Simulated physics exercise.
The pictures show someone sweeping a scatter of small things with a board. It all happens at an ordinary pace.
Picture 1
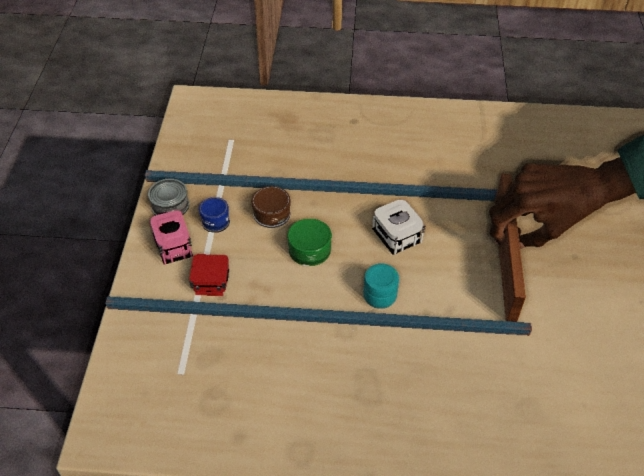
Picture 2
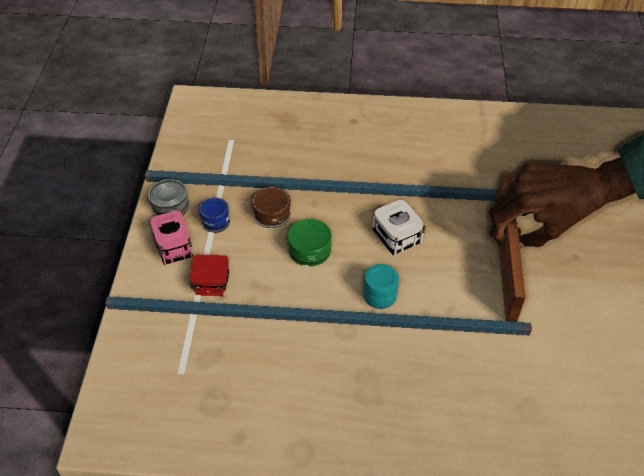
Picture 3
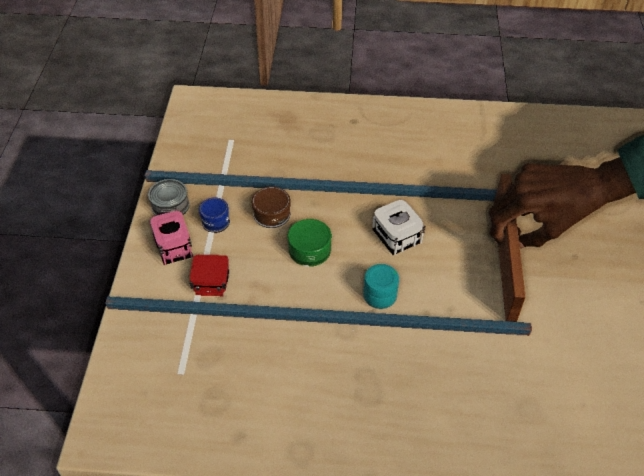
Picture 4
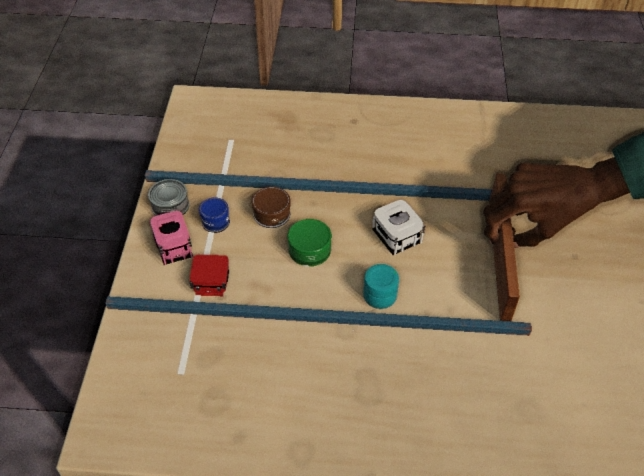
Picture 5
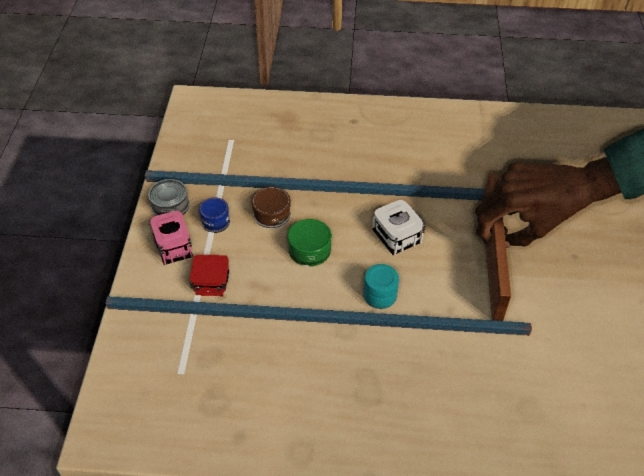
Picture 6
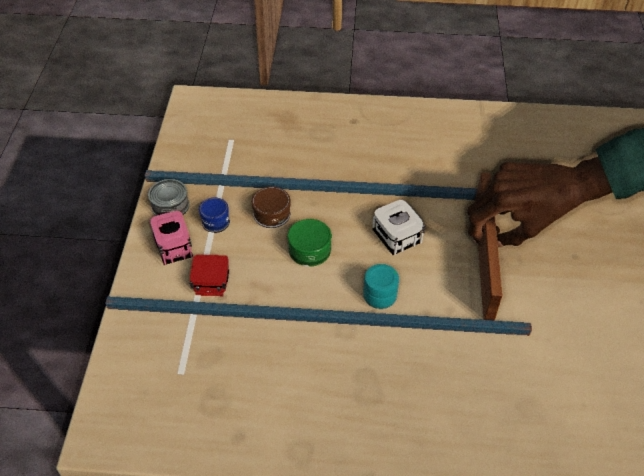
A hand slides a wooden board slightly left between two rails, touching none of the objects.
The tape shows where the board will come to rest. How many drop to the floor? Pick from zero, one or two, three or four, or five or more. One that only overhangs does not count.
Outcome: The number that fall off is one or two.
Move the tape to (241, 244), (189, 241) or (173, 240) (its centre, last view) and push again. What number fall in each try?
In that order 0, 1 and 4.
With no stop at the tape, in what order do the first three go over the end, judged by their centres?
They are the grey pot, then the pink case, then the brown tin.
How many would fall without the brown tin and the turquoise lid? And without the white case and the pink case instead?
Fallen: 0, and 0 in the other try.
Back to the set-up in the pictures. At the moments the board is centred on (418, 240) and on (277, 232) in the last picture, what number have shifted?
First 1, then 5.
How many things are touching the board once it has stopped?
In contact: 3.
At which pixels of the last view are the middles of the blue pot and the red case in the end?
About (163, 219), and the other about (152, 272).
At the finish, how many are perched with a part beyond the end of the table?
That would be 1.
Soon after, none off yet; grey pot at rest near (169, 199); pink case at rest near (172, 237); blue pot at rest near (215, 215).
At rest, the number that fall off is one or two; fallen, grey pot.
